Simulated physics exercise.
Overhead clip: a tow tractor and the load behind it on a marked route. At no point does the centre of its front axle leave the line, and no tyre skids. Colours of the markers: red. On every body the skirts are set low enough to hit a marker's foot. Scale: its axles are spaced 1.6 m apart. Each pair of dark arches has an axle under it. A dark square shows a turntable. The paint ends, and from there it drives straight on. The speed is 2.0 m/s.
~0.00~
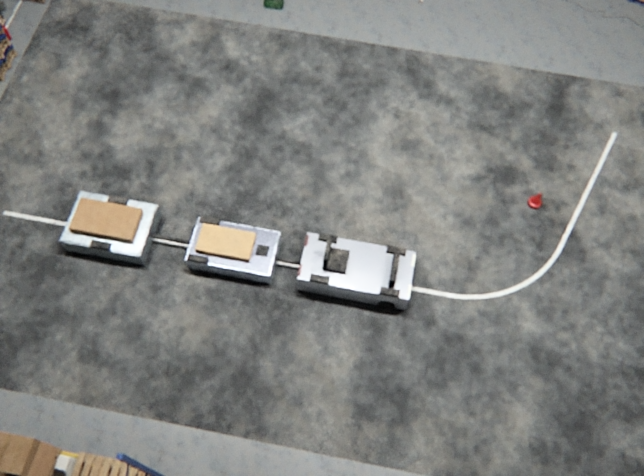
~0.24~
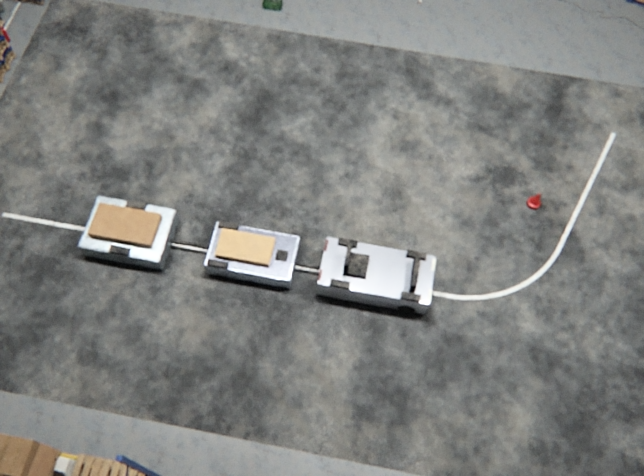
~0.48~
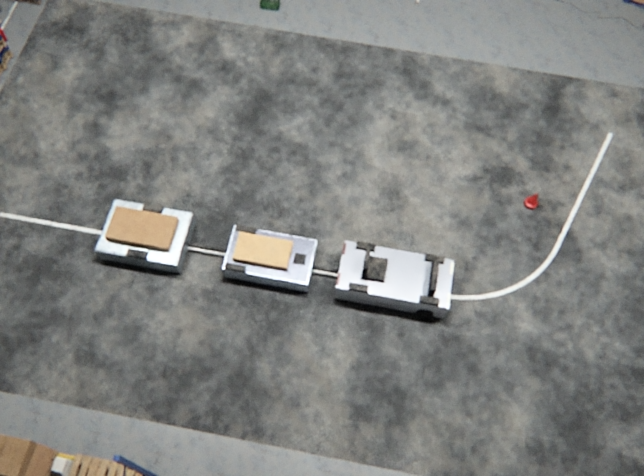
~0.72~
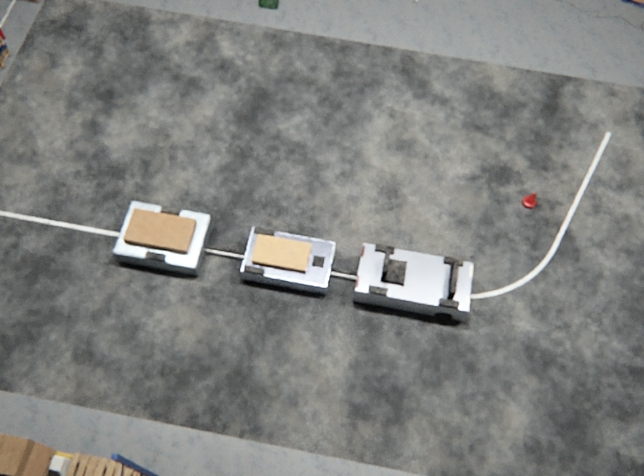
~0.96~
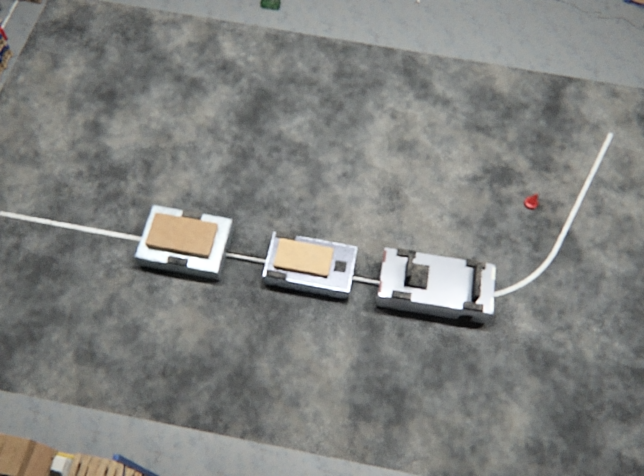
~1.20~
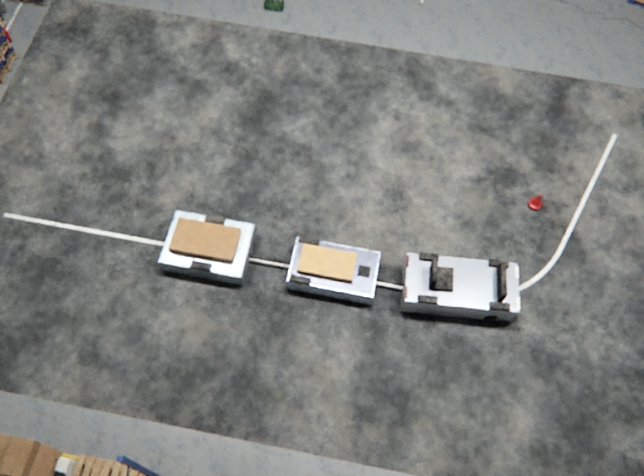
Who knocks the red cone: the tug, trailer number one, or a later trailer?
Contact is made first by the trailer right behind it.
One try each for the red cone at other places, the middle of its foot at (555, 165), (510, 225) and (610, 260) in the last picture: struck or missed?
One: Gets hit. Two: Gets hit. Three: Stays safe.
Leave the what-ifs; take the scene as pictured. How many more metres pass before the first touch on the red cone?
Contact happens once about 6.0 m more has been driven.
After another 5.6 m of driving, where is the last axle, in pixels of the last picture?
Near (423, 270).
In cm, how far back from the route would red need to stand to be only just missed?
Red: 40.
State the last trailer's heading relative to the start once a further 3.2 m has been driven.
Compared with the start, the last trailer heads some 0° away.
Then, 2.5 s in, the last axle is at (309, 261) of the last picture, 5 cm off the line.
Then, 3.8 s in, the last axle is at (410, 271) of the last picture, 20 cm off the line.
Then, 4.4 s in, the last axle is at (452, 265) of the last picture, 55 cm off the line; the first trailer has hit red.
Then, 5.2 s in, the last axle is at (506, 244) of the last picture, 95 cm off the line.
Then, 7.8 s in, the last axle is at (623, 115) of the last picture, 10 cm off the line; 1 of 1 struck in all.
